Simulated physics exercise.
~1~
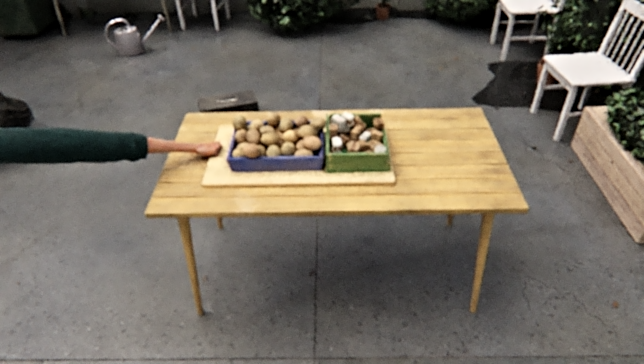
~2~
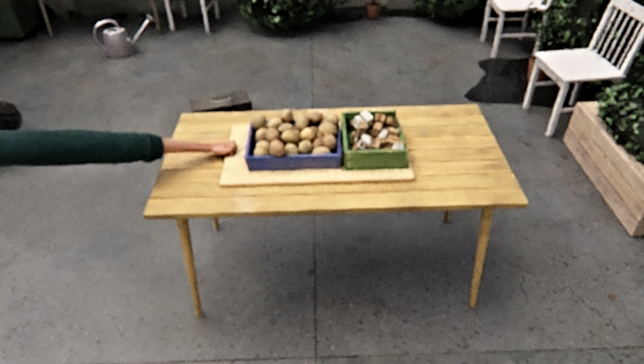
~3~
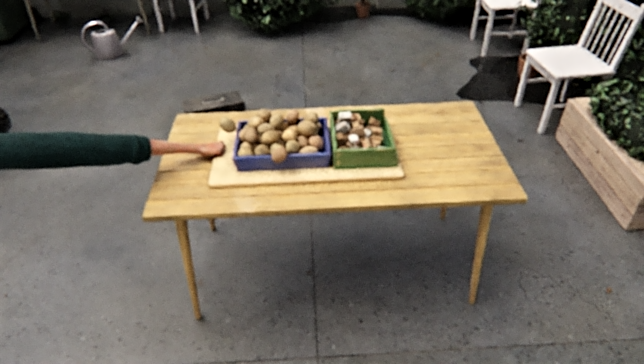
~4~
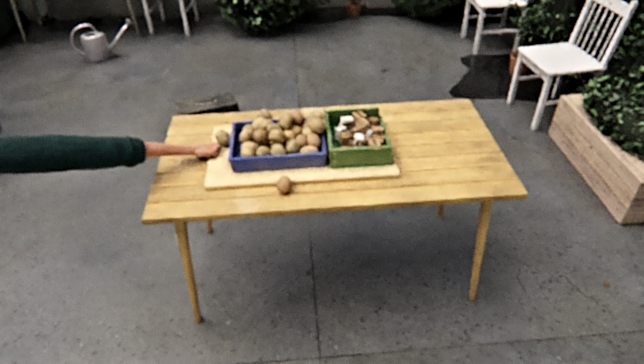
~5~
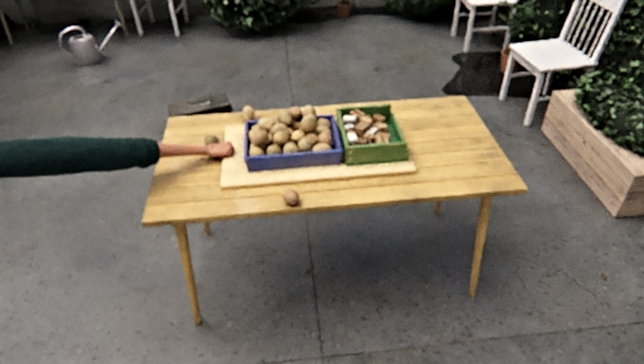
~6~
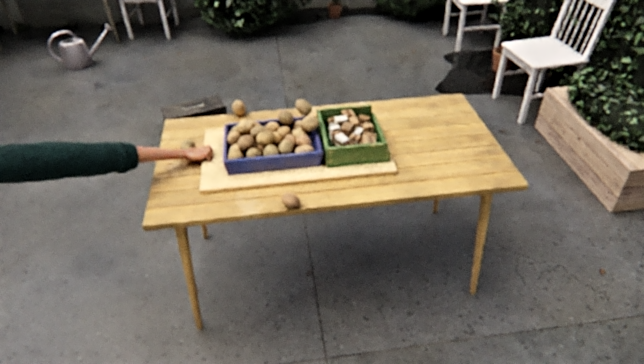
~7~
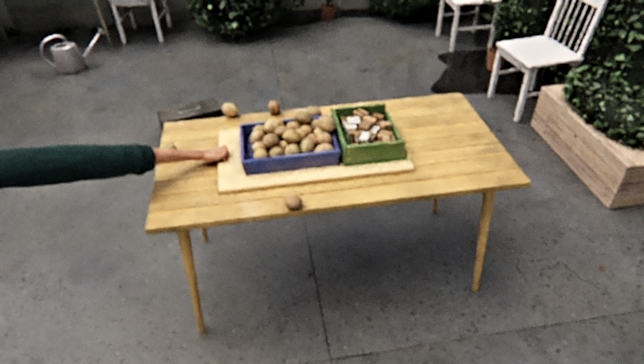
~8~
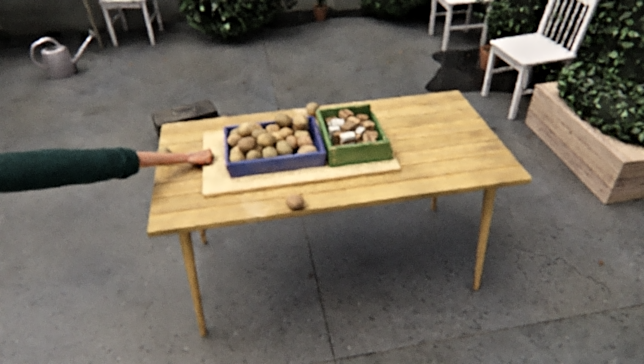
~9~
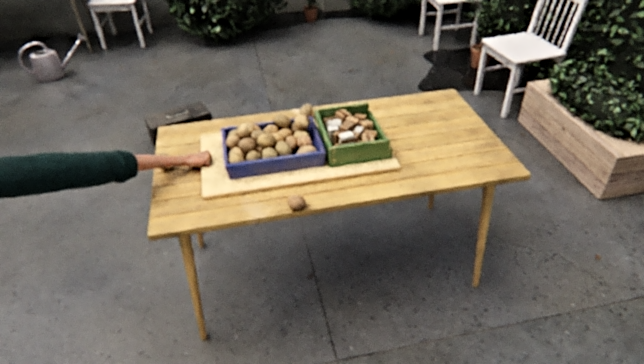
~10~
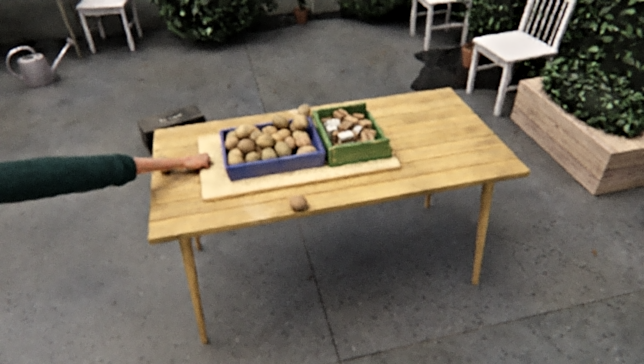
In this clip, a green-sleeved arm slides a board bearing a blue tub of potatoes and a green tub of small parcels back and forth on a wooden table; several potatoes spill out, and the board ends still, with one potato near the table's front edge.
